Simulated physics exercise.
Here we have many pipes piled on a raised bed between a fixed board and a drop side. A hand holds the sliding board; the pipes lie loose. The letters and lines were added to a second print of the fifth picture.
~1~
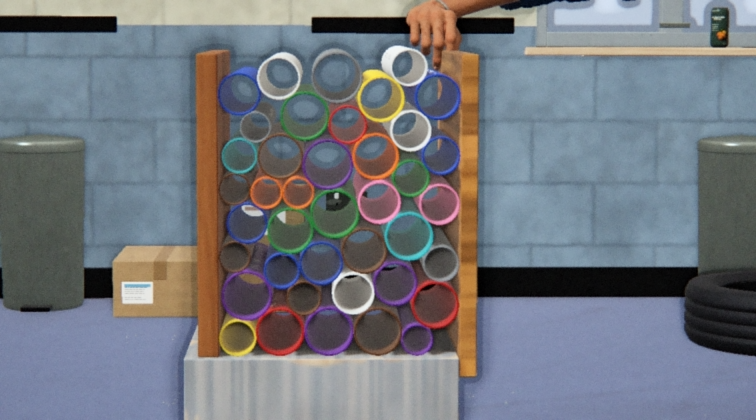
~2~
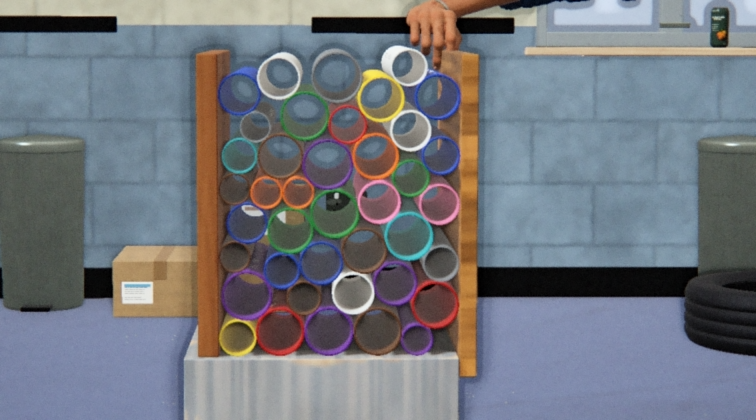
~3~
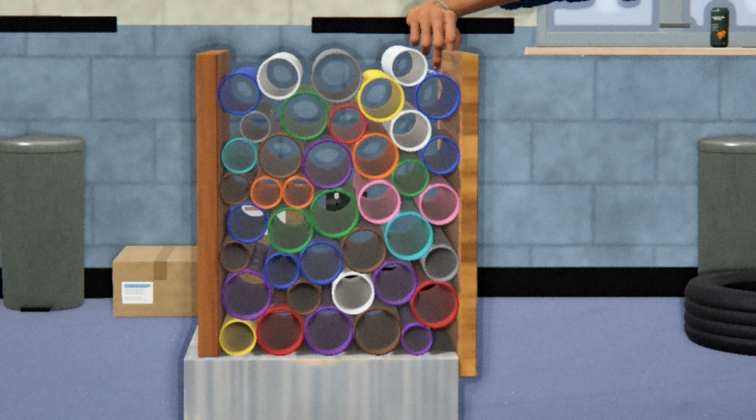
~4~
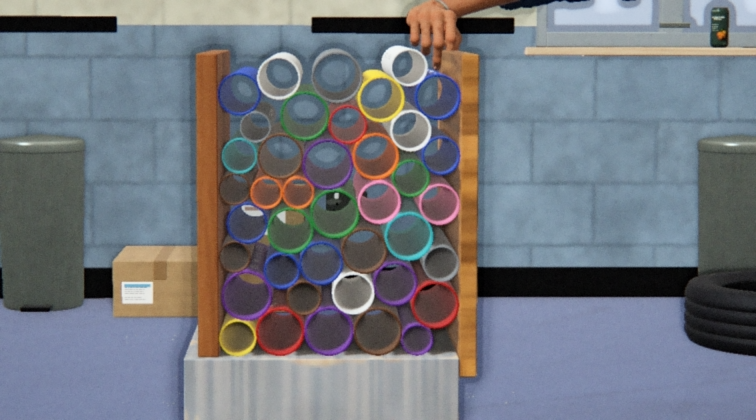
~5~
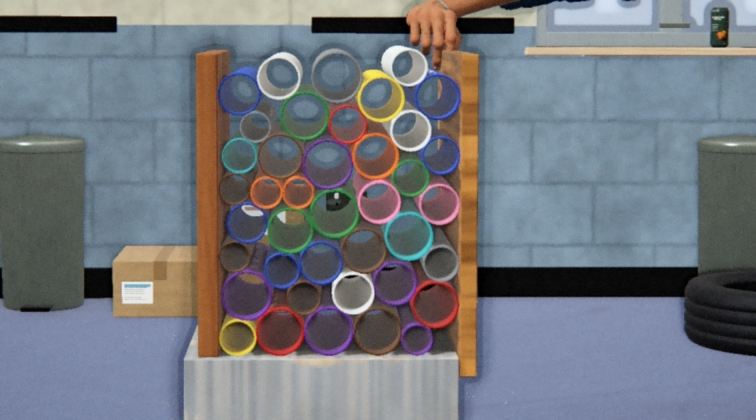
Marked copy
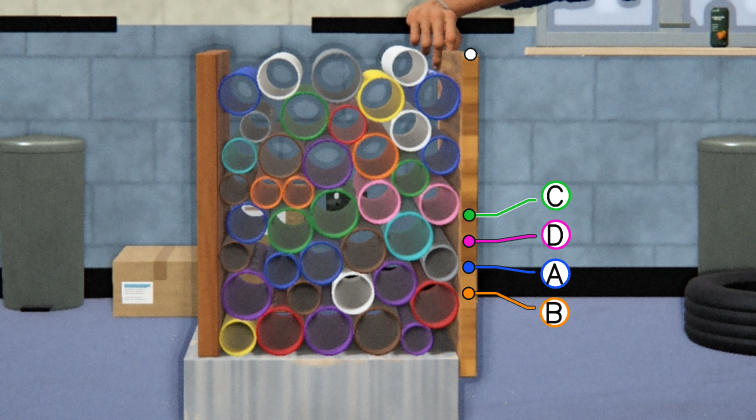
At first, a hand rests at the top of the right wooden board, beside a stack of loose, colourful pipes piled between two upright boards on a grey block. The hand then stays in place, and through to the end the pipes and boards show no visible movement.
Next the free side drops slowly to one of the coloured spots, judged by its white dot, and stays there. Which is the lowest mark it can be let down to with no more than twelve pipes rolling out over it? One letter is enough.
It can be let down to A.
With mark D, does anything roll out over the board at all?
At D: Yes.
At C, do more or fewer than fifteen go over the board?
At C, fewer than fifteen.
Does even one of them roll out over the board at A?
Yes, at A.
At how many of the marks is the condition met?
The number is three.
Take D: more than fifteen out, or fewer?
It loses fewer than fifteen.
On the marked copy, A at (469, 267); B at (469, 293); C at (469, 215); D at (469, 241); the white dot at (471, 54).
Following A. Soon after the start, top of the board (460, 145).
Later, top of the board (460, 242).
In the end, top of the board (459, 266), ten out over the board.
As for the rest, B more than twelve out over the board; C about five out over the board; D about seven out over the board.
